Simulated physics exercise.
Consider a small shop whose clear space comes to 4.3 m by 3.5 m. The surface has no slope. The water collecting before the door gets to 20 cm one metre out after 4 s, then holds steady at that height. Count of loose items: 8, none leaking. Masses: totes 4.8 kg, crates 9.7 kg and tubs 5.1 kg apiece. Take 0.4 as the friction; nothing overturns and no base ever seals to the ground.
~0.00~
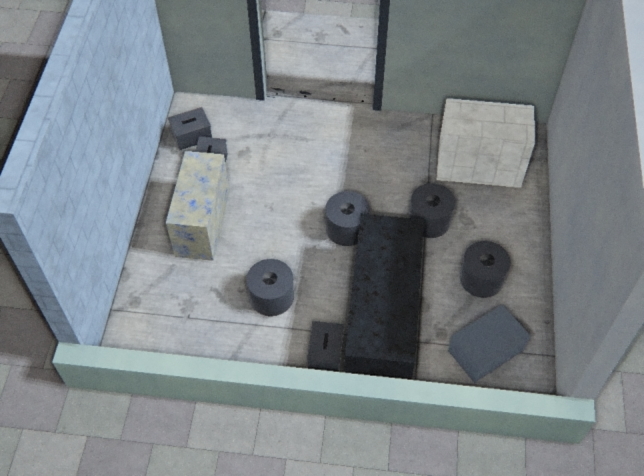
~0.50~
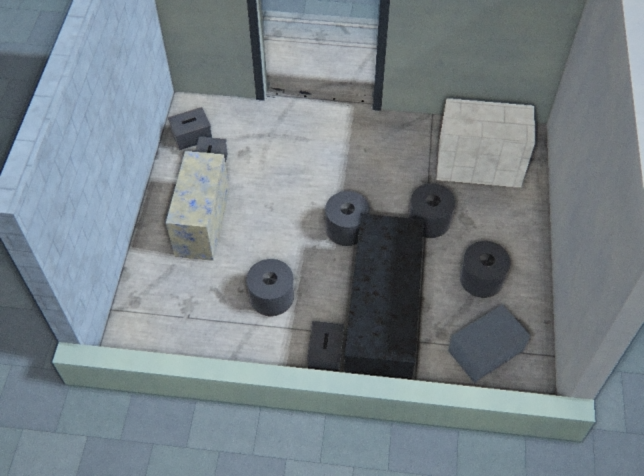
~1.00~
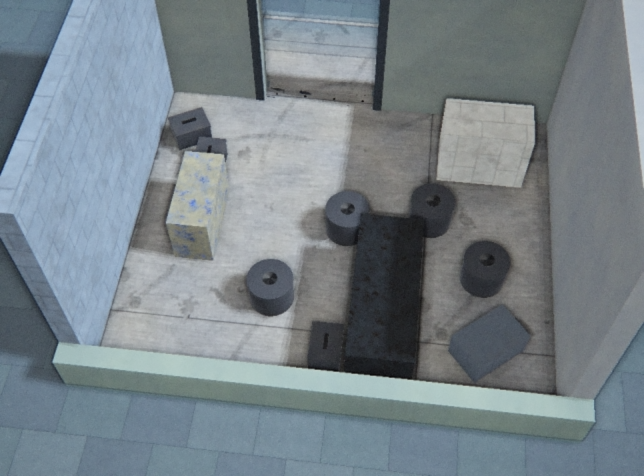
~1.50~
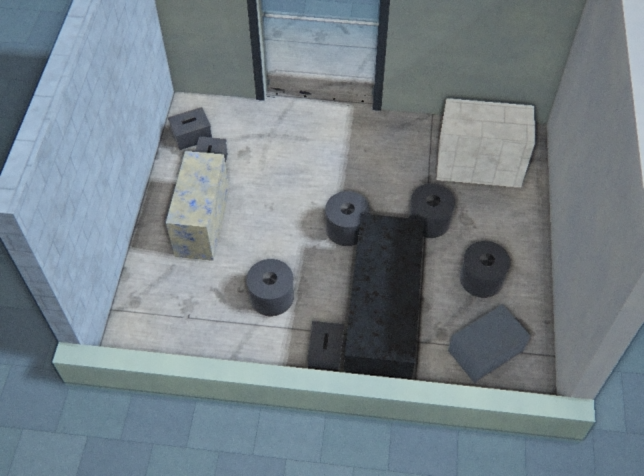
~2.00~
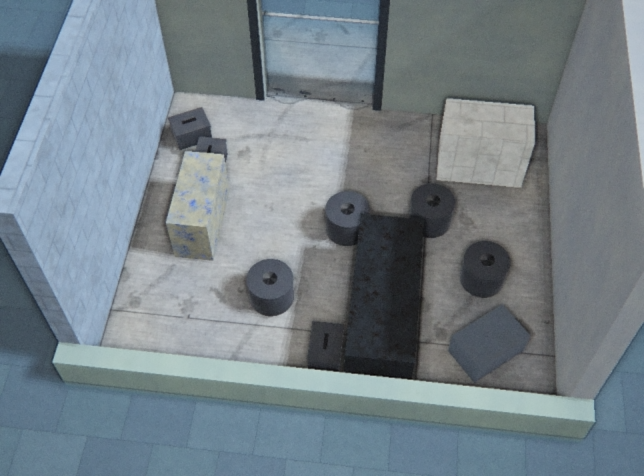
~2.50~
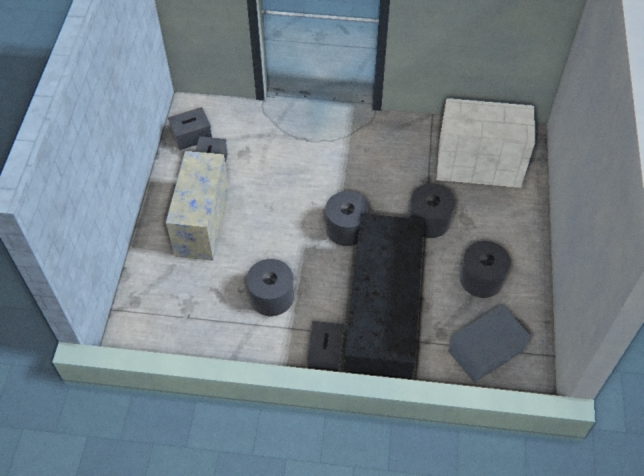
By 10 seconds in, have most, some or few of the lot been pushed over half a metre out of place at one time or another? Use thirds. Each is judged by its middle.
Most - two thirds or more.
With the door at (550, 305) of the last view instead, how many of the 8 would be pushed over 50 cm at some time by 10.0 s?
Result: 4.
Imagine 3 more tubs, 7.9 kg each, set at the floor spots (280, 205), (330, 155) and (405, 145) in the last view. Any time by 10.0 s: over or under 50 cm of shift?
First one crosses the line, second one crosses the line, third one stays inside the line.
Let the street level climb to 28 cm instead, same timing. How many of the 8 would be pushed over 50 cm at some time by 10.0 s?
That would make 8 of them.
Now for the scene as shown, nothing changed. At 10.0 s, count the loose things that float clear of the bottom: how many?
I'd say 8 of them.
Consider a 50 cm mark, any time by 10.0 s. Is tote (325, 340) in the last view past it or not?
Within.
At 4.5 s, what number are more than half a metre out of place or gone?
I make it 0.
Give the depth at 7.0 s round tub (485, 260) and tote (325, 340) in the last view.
Around 4 cm and 14 cm.
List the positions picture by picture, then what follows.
The first picture shows a tote at (326, 342) rests on the ground; a crate at (491, 336) rests on the ground; 0.0 m2 under water; 0 of 8 have shifted.
The second picture shows a tote at (326, 342), on the bottom; a crate at (491, 336) rests on the ground; water covers 0.0 m2; 0 of 8 have shifted.
The third picture shows a tote at (326, 342), on the bottom; a crate at (491, 336), on the bottom; water covers 0.0 m2; 0 of 8 have shifted.
The fourth picture shows a tote at (326, 342), on the bottom; a crate at (491, 336) rests on the ground; 0.0 m2 under water; 0 of 8 have shifted.
The fifth picture shows a tote at (326, 342) rests on the ground; a crate at (491, 336), on the bottom; 0.0 m2 under water; 0 of 8 have shifted.
The sixth picture shows a tote at (326, 342) rests on the ground; a crate at (491, 336), on the bottom; 0.5 m2 under water; 0 of 8 have shifted.
After 3.5 s 0 of 8 are over 50 cm from their spots; 0 afloat.
After 4.5 s 0 of 8 are over 50 cm from their spots; 0 afloat.
After 7.0 s 5 of 8 are over 50 cm from their spots; 6 afloat.
After 10.0 s 6 of 8 are over 50 cm from their spots, and 6 have been at some point; 8 afloat.
